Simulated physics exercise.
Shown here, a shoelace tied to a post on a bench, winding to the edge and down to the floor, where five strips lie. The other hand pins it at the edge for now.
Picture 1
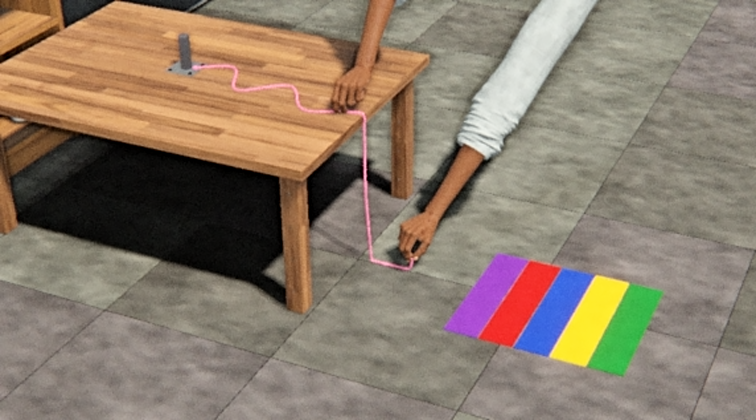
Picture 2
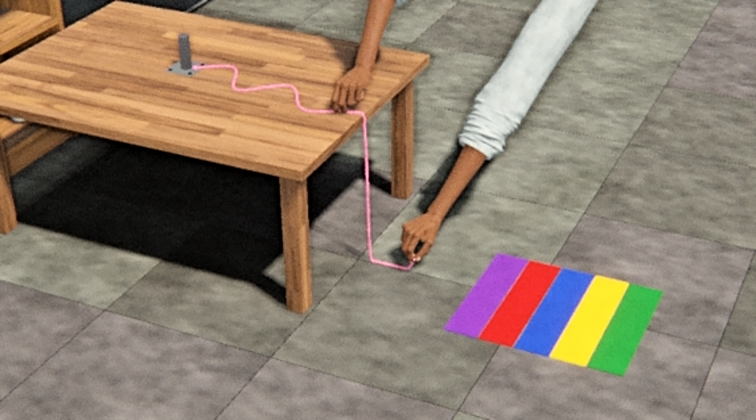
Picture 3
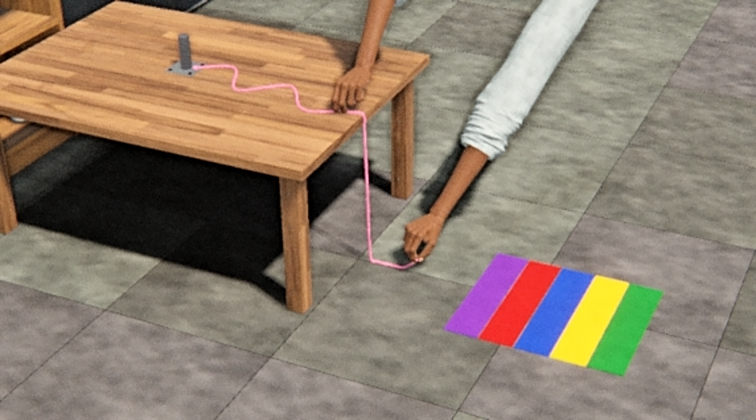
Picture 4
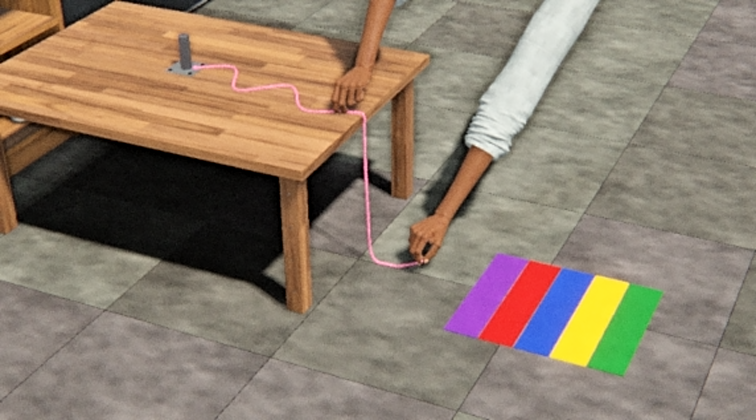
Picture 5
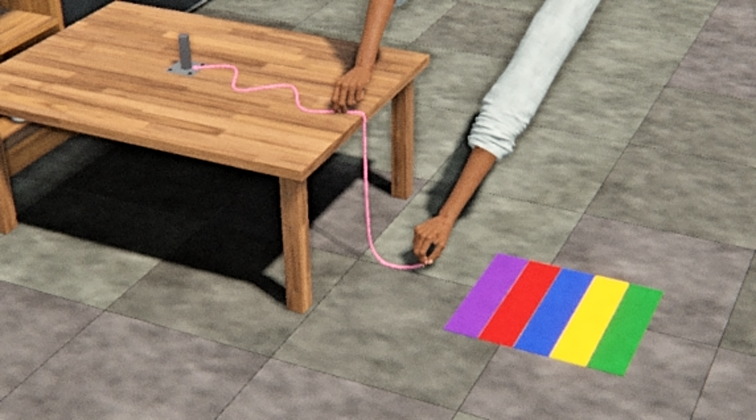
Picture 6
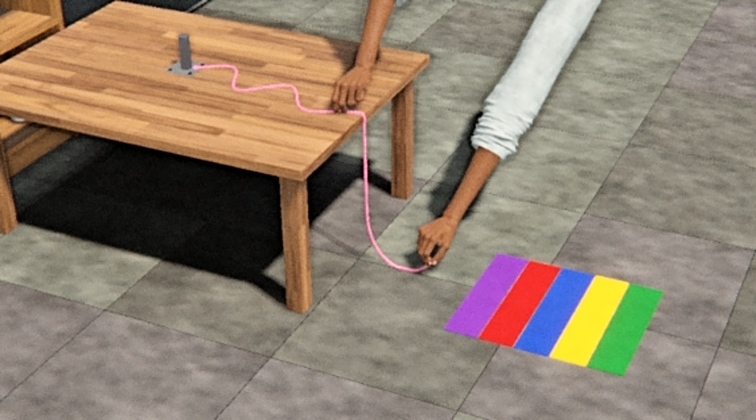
A hand near the floor slowly drew the end of a pink shoelace a little to the right, toward five coloured strips, while another hand pinned it at the edge of a wooden bench.
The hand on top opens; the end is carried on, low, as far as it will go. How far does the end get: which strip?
Over yellow.
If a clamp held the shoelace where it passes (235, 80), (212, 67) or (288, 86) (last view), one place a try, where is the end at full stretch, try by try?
Near (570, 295), (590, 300) and (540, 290).
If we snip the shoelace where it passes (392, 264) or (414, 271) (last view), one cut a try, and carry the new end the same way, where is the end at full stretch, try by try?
About (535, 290) and (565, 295).
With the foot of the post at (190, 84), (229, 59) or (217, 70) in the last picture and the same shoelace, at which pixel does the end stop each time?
The places are (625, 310), (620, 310) and (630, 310).
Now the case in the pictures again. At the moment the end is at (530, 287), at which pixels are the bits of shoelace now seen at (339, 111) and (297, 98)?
The first at (376, 153), the second at (345, 107).
Early on, end near (530, 287); over red.
Midway, end near (571, 297); over blue.
At the end of the slack, end near (596, 303); over yellow. The end stops over the yellow strip.
